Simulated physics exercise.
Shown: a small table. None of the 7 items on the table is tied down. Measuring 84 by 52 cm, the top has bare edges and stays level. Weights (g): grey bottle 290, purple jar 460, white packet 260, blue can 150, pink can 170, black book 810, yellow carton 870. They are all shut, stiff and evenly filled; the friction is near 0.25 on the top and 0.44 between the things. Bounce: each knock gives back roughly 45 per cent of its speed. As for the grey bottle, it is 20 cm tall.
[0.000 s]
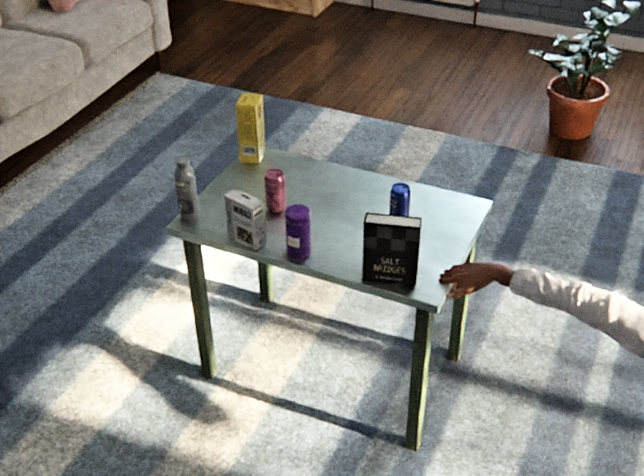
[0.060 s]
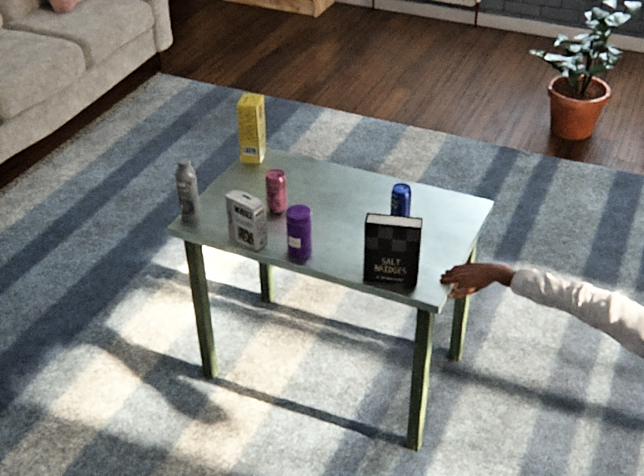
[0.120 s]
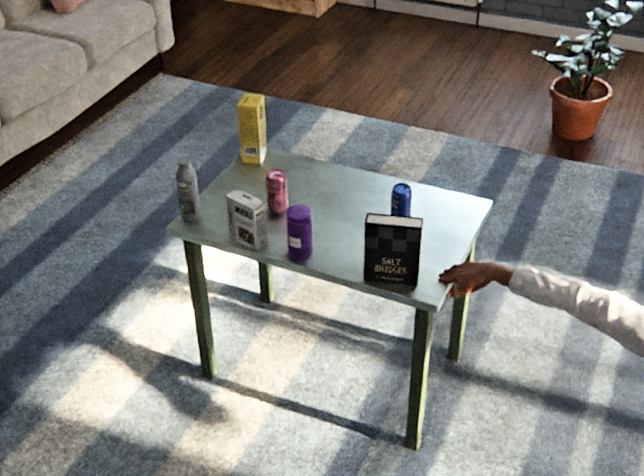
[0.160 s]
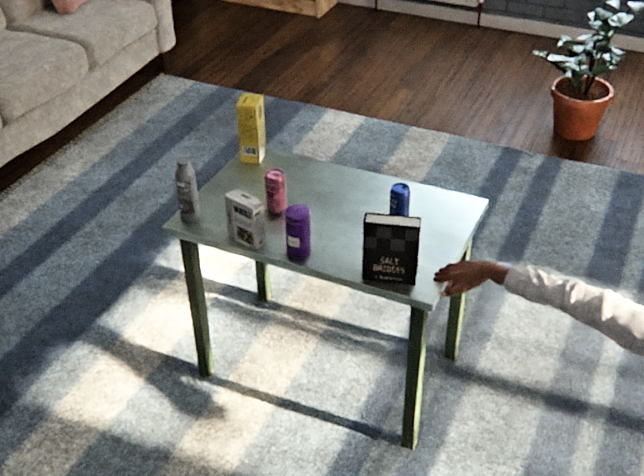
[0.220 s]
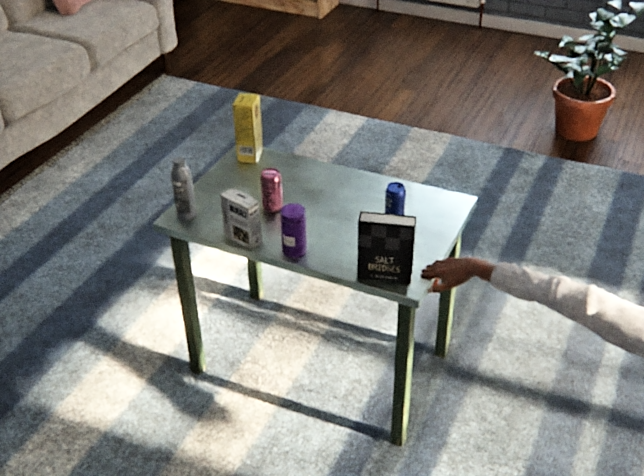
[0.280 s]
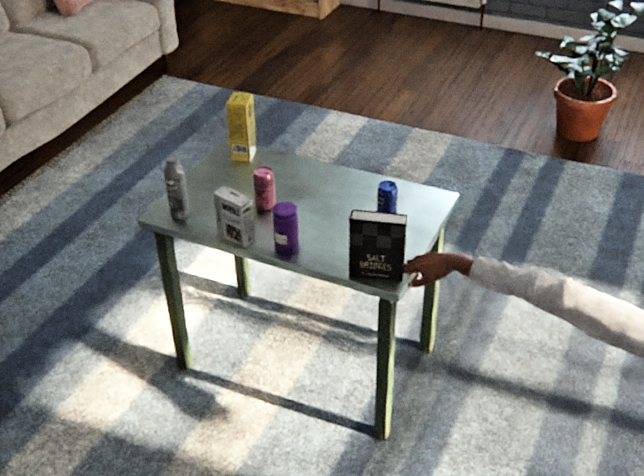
A small table, gripped at its right corner by a hand reaching in from the right, stays nearly still at first, then slides left across the striped rug, carrying a black book, cans, a bottle, a jar and cartons.
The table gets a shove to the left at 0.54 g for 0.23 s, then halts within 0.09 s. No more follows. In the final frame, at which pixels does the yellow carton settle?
The yellow carton settles near (212, 121).
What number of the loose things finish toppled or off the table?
All told, 0.
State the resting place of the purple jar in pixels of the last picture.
It finishes around (251, 219).
After 0.38 s, table shifted 20 cm; yellow carton moved 8 cm near (226, 124); white packet moved 8 cm; black book moved 8 cm.
After 0.48 s, table shifted 20 cm; yellow carton moved 4 cm near (216, 122); black book moved 4 cm; white packet moved 4 cm.
After 0.58 s, table shifted 20 cm; yellow carton moved 2 cm near (212, 121); black book moved 3 cm; purple jar moved 2 cm.
In the end (1.1 s), all 7 under 5 cm from the start. At the end, from the last picture's camera, yellow carton near (212, 121).
